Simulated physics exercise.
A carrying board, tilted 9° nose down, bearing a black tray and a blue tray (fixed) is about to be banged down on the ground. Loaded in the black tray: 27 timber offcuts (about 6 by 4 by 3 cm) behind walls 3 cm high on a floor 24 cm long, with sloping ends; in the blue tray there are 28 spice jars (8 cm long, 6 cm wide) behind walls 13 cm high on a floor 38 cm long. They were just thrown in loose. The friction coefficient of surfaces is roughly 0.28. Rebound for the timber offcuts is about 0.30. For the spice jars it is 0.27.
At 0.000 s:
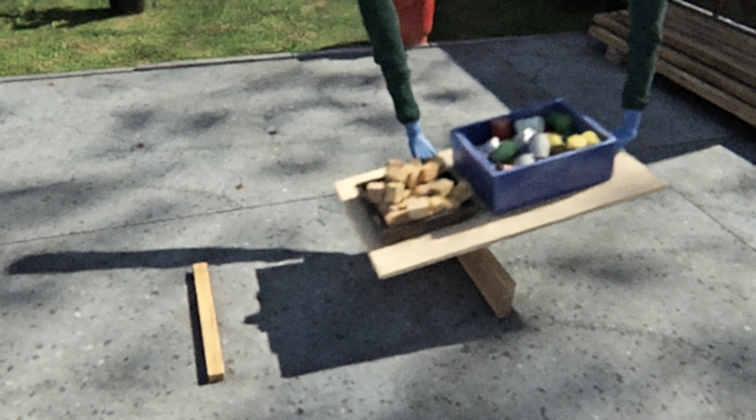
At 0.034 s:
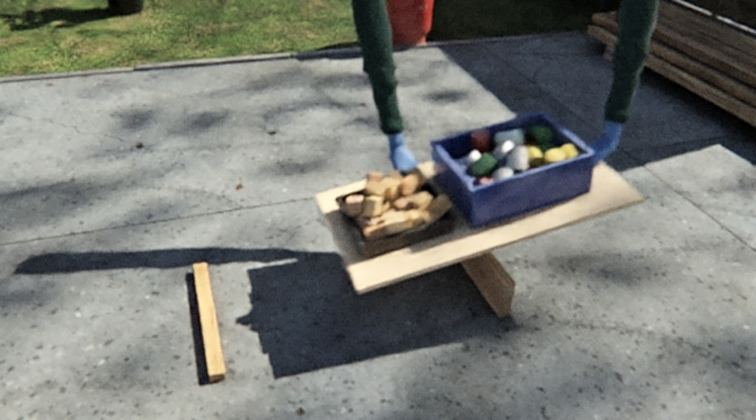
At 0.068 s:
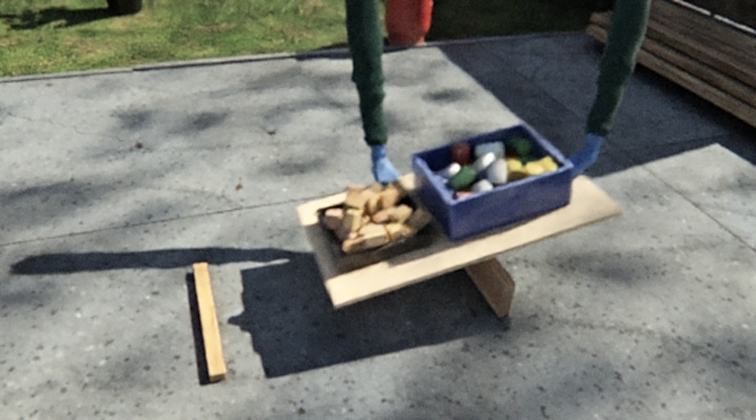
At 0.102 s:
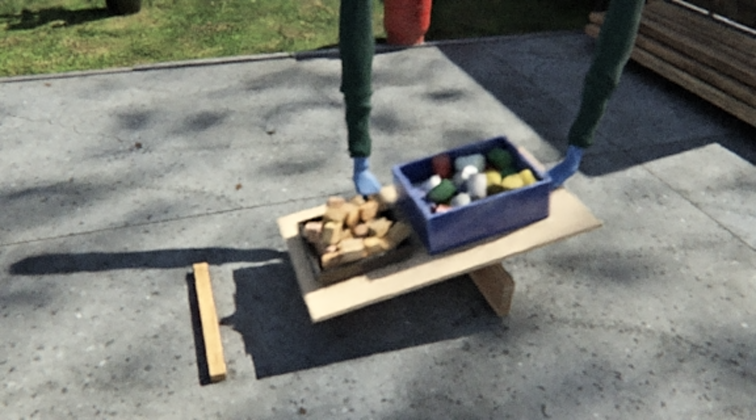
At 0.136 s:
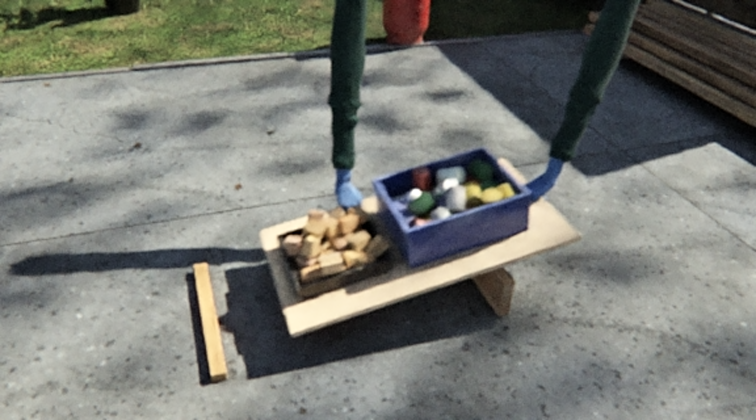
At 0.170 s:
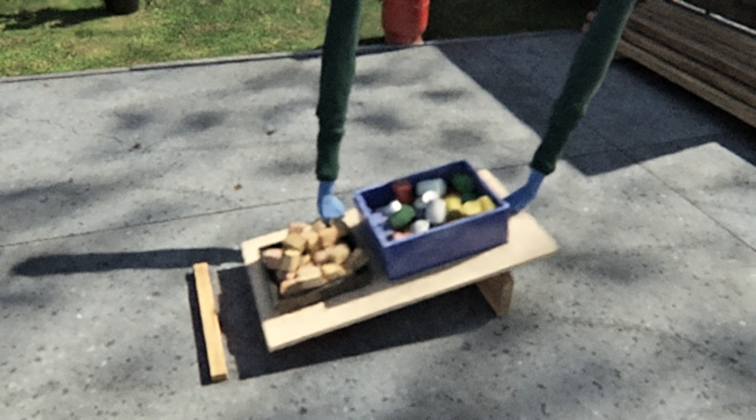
In the video, two gloved hands in dark green sleeves lower a tilted wooden board steadily down and to the left over grey paving, carrying a black tray of wood pieces and a blue tray of small colourful items.
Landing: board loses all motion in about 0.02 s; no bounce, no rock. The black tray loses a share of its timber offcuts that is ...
... more than a sixth.
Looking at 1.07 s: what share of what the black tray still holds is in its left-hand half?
I'd put it at around 70 percent.
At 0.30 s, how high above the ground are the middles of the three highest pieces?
Around 24 centimetres.
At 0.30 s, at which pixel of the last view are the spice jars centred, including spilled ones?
Pixel (382, 247), give or take.
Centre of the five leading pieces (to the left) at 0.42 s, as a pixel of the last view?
Their mean place is near (155, 315).
After 0.22 s, it lands.
After 0.30 s, the black tray is down by 2 of 27 and the blue tray has all 28.
After 0.42 s, the black tray is down by 7 of 27 and the blue tray has all 28.
After 0.64 s, the black tray is down by 8 of 27 and the blue tray has all 28.
Final count (at 1.07 s), the black tray is down by 8 of 27 and the blue tray has all 28. Asked share, 8 of 27, 30 per cent.
